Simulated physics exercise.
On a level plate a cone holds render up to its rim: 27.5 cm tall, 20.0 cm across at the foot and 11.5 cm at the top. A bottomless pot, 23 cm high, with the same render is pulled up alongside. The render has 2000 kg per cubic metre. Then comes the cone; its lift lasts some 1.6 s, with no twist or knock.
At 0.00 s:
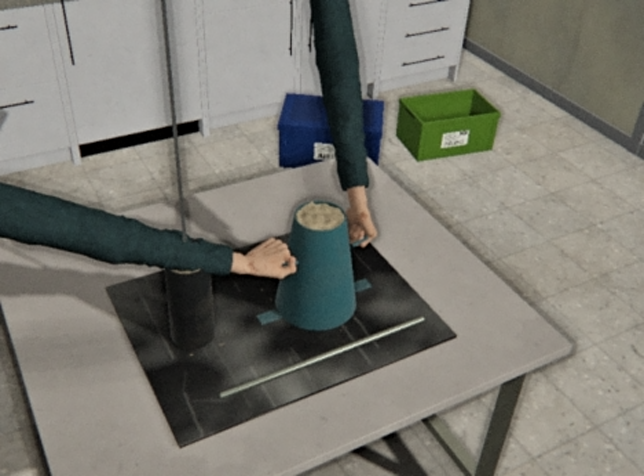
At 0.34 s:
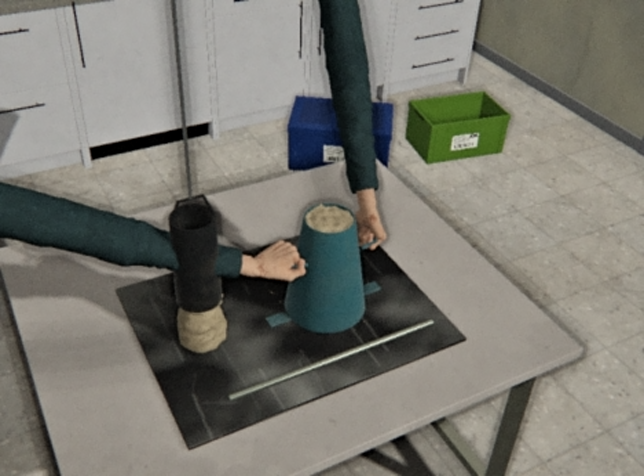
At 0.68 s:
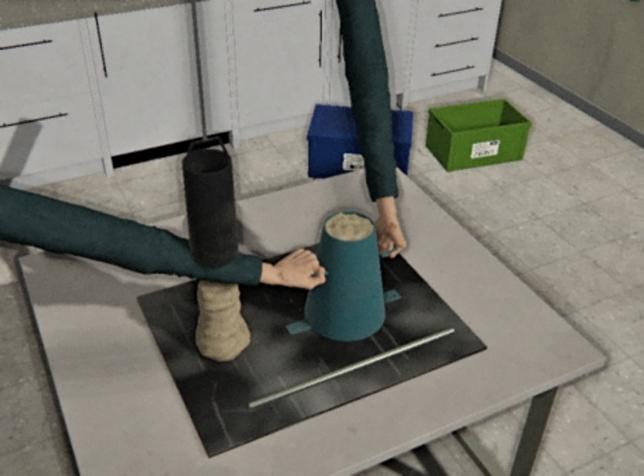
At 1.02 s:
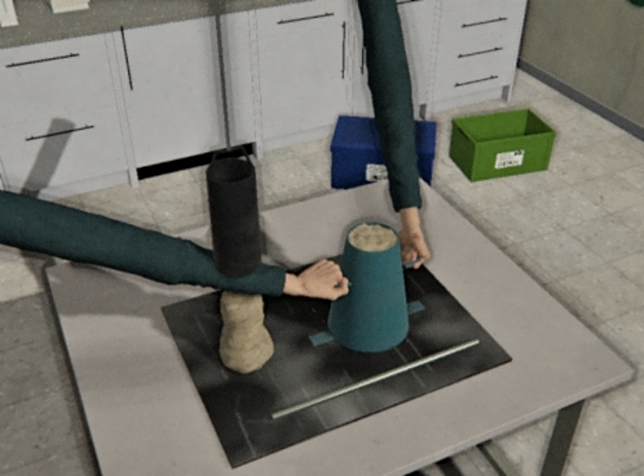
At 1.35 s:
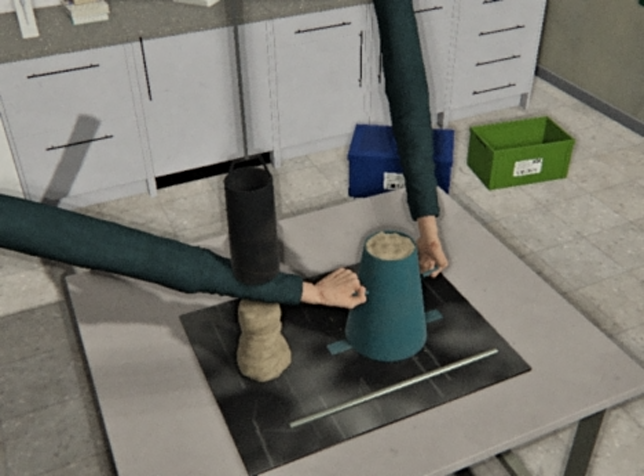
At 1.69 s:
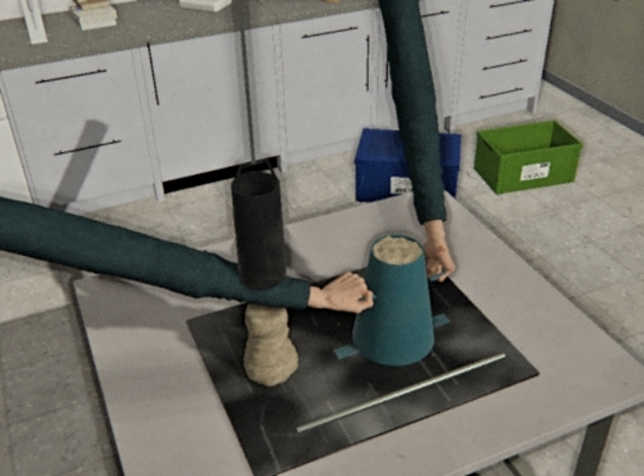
A dark tube on the left rose straight up, leaving a lumpy beige column standing on the black plate, while two green-sleeved arms stayed around the filled teal cone, which did not move.
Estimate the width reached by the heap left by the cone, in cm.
It comes to near 21 cm.
After 2.1 s, the cone is up 6.6 cm; the render has come down 1.6 cm to 26 cm and is 21 cm wide.
After 2.5 s, the cone is up 17 cm; the render has come down 2.0 cm to 25 cm and is 21 cm wide.
After 2.9 s, the cone is up 28 cm; the render has come down 2.1 cm to 25 cm and is 21 cm wide.
After 3.4 s, the cone is clear; the render has come down 2.2 cm to 25 cm and is 21 cm wide.
After 4.0 s, at rest, the cone is clear; the render has come down 2.3 cm to 25 cm and is 21 cm wide.
